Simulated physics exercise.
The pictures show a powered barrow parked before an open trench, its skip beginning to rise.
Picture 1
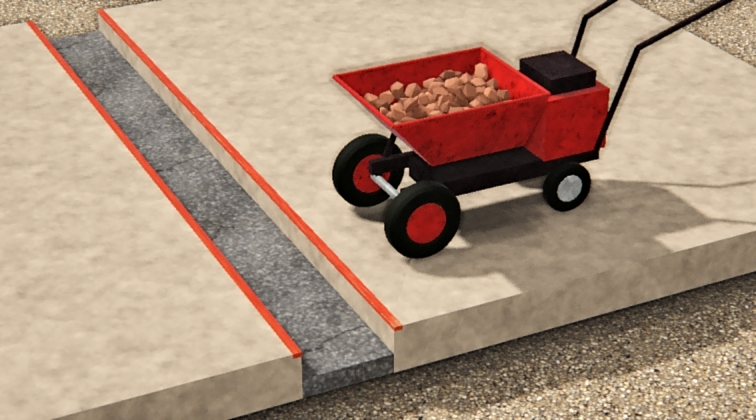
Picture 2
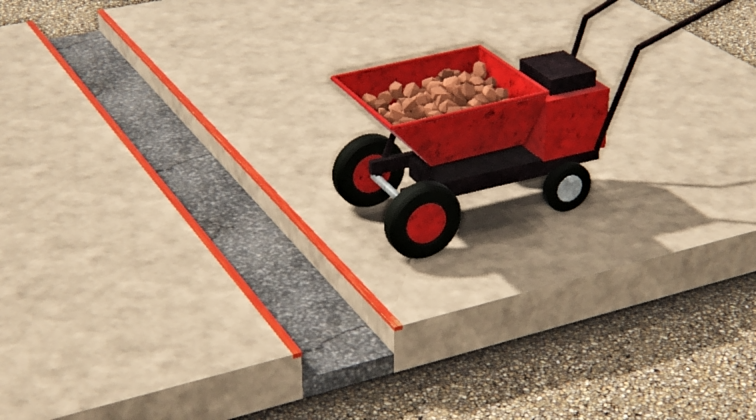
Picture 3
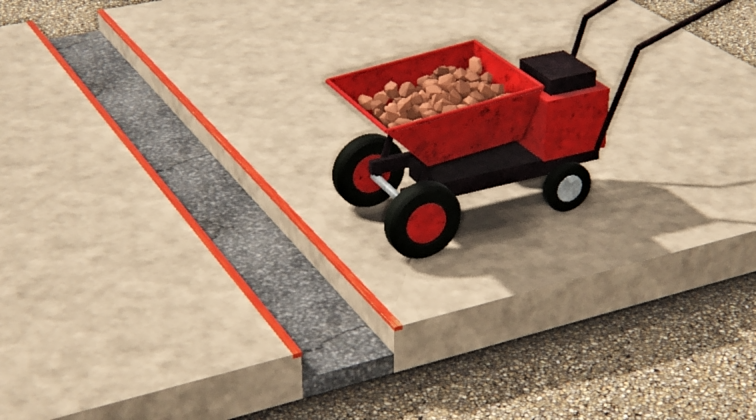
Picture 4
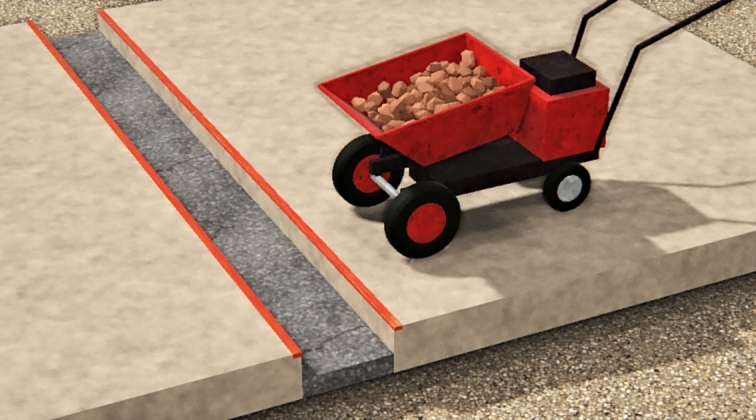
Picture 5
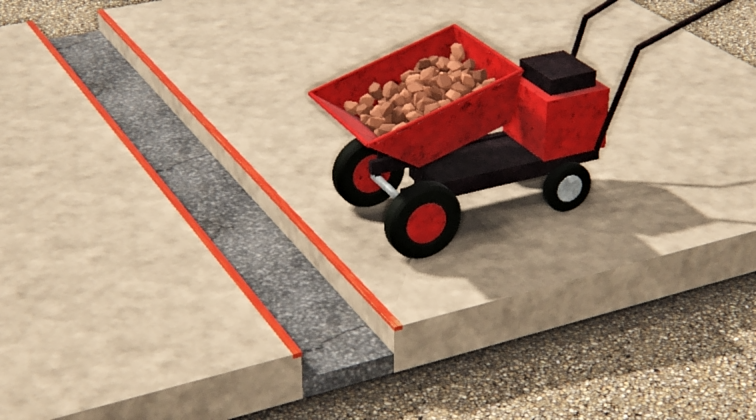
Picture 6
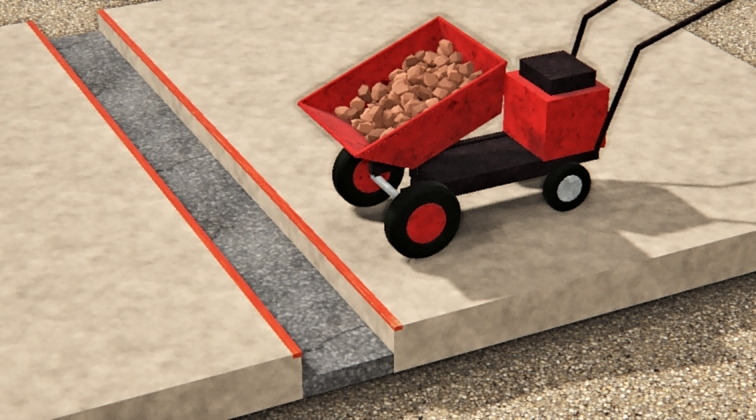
A red powered barrow stands beside a trench and tilts its rubble-filled skip forward to the left.
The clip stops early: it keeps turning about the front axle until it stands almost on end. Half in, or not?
The trench ends with the larger part of it.
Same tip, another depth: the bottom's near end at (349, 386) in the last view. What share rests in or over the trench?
Some 100 per cent.
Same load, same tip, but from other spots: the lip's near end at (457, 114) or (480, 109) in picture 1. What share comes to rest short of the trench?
Roughly 20 per cent, and 40 per cent.
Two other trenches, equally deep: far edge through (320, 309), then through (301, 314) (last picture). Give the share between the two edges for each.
First some 20, then 60 per cent.
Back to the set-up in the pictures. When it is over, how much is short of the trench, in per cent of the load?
About 0 per cent.
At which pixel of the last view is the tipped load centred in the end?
Around (270, 273).
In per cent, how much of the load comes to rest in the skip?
About 0 per cent.
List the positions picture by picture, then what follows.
Lip of the skip at (394, 127), level; top of the load at (462, 92), lumps of rubble; first edge of the trench at (370, 296); far edge at (272, 321), the trench over half as wide as the skip, and shallow for its width, in the first frame.
Lip of the skip at (392, 128), tipped barely; top of the load at (461, 91), in the second frame.
Lip of the skip at (387, 132), tipped barely; top of the load at (456, 89), in the third frame.
Lip of the skip at (378, 137), tipped a little; top of the load at (459, 86), in the fourth frame.
Lip of the skip at (368, 145), tipped clearly; top of the load at (449, 82), in the fifth frame.
Lip of the skip at (357, 156), tipped clearly; top of the load at (444, 72); first edge of the trench at (370, 296); far edge at (272, 321), in the sixth frame.
Soon, skip tipped steeply; all in the skip.
A while on, skip tipped right over; about half in the skip; about half in or heaped over the trench; a stray few falling.
Towards the end, skip tipped right over; a stray few in the skip; nearly all in or heaped over the trench; a small part beyond it.
Finally, skip tipped right over; nearly all in or heaped over the trench; a small part beyond it.
